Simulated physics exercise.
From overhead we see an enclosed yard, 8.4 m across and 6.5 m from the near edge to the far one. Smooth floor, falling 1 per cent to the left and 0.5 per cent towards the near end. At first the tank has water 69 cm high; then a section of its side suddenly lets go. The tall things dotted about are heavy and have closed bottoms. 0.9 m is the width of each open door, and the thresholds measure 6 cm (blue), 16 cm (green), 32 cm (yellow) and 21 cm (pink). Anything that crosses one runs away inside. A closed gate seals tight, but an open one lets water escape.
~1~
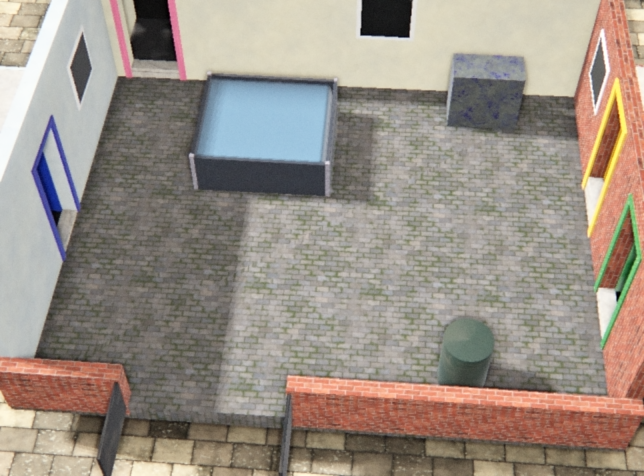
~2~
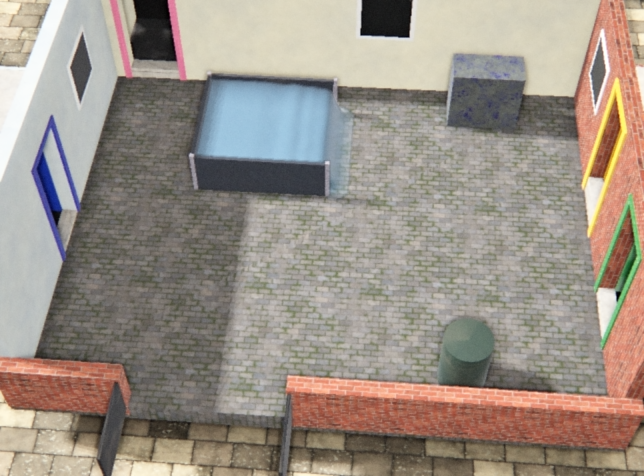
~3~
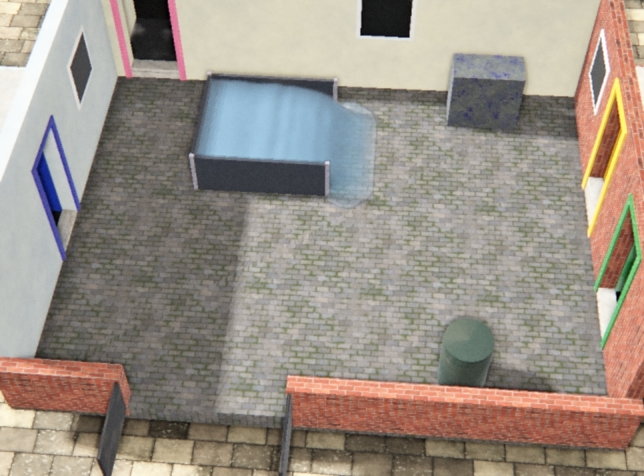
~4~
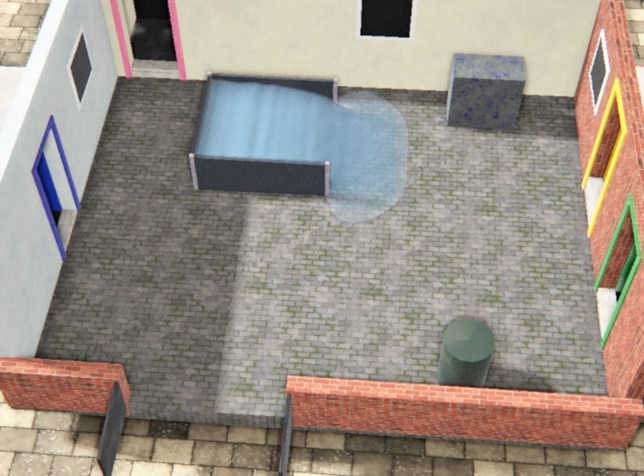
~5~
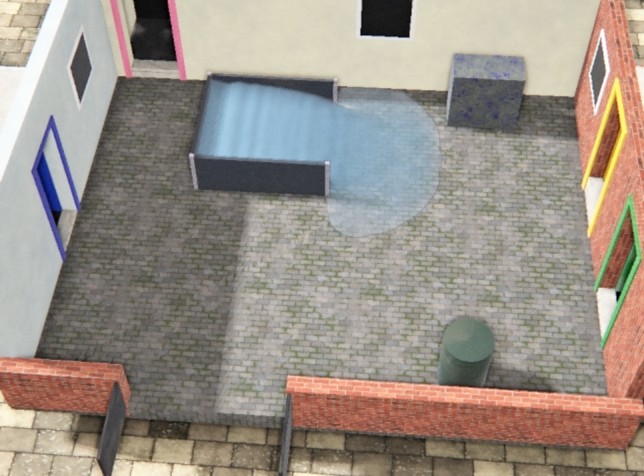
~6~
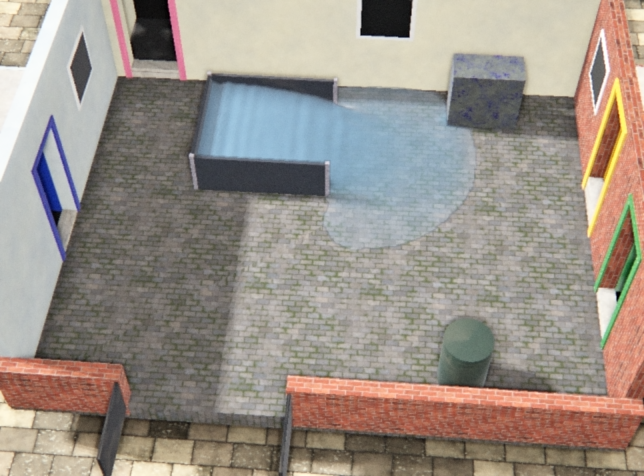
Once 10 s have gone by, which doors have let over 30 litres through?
Taking each door: The blue door has not let over 30 litres through; the green door has not let over 30 litres through; the yellow door has not let over 30 litres through; the pink door has not let over 30 litres through.
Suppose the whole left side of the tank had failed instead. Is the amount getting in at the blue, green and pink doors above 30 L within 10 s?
Door by door - blue: Out of bounds, green: Within bounds, pink: Out of bounds.
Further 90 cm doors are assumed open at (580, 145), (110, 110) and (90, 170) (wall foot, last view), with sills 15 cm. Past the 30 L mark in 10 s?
Result in order - more than that, not enough, not enough.
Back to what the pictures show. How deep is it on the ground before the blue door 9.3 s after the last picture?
About 8.5 cm.
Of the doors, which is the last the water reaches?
The answer is the blue door.
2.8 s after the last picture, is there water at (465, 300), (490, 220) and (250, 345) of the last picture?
First spot soaked, second soaked, third bone dry.
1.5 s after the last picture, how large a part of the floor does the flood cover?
About 35 per cent.
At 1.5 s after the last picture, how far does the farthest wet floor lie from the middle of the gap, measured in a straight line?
About 5.2 m.
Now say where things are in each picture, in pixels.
The tank at (266, 121) is whole and still, 69 cm deep, in the first picture.
Water pours out at (330, 143) and has run 1.1 m, to (338, 109); typically 9 cm deep outside, 69 cm at the tank's back, in the second picture.
The front is at (352, 105), 1.2 m from the gap at (330, 144); 1.4 m2 of floor is under water; 69 cm left at the back of the tank, in the third picture.
Water pours out at (330, 146) and has run 1.6 m, to (384, 209); typically 10 cm deep outside, 69 cm at the tank's back, in the fourth picture.
The front is at (427, 197), 1.9 m from the gap at (330, 146); 5.0 m2 of floor is under water; 67 cm left at the back of the tank, in the fifth picture.
Water pours out at (330, 146) and has run 2.5 m, to (470, 142); typically 7 cm deep outside, 58 cm at the tank's back, in the sixth picture.
Then, 0.7 s after the last picture water covers 30 % of the floor and is deepest (38 cm) near (439, 93); blue door not reached, green door not reached, yellow door 11 cm at the sill, 0 L in, pink door not reached.
Then, 1.5 s after the last picture water covers 35 % of the floor and is deepest (36 cm) near (569, 105); blue door not reached, green door not reached, yellow door 27 cm at the sill, 0 L in, pink door not reached.
Then, 2.8 s after the last picture water covers 45 % of the floor and is deepest (33 cm) near (604, 422); blue door not reached, green door 14 cm at the sill, 0 L in, yellow door 22 cm at the sill, 0 L in, pink door not reached.
Then, 5.3 s after the last picture water covers 60 % of the floor and is deepest (26 cm) near (604, 422); blue door not reached, green door 7 cm at the sill, 0 L in, yellow door 8 cm at the sill, 0 L in, pink door 3 cm at the sill, 0 L in.
Then, 9.3 s after the last picture water covers 90 % of the floor and is deepest (15 cm) near (27, 385); blue door 8 cm at the sill, 0 L in, green door 7 cm at the sill, 2 L in, yellow door 6 cm at the sill, 0 L in, pink door 5 cm at the sill, 0 L in.
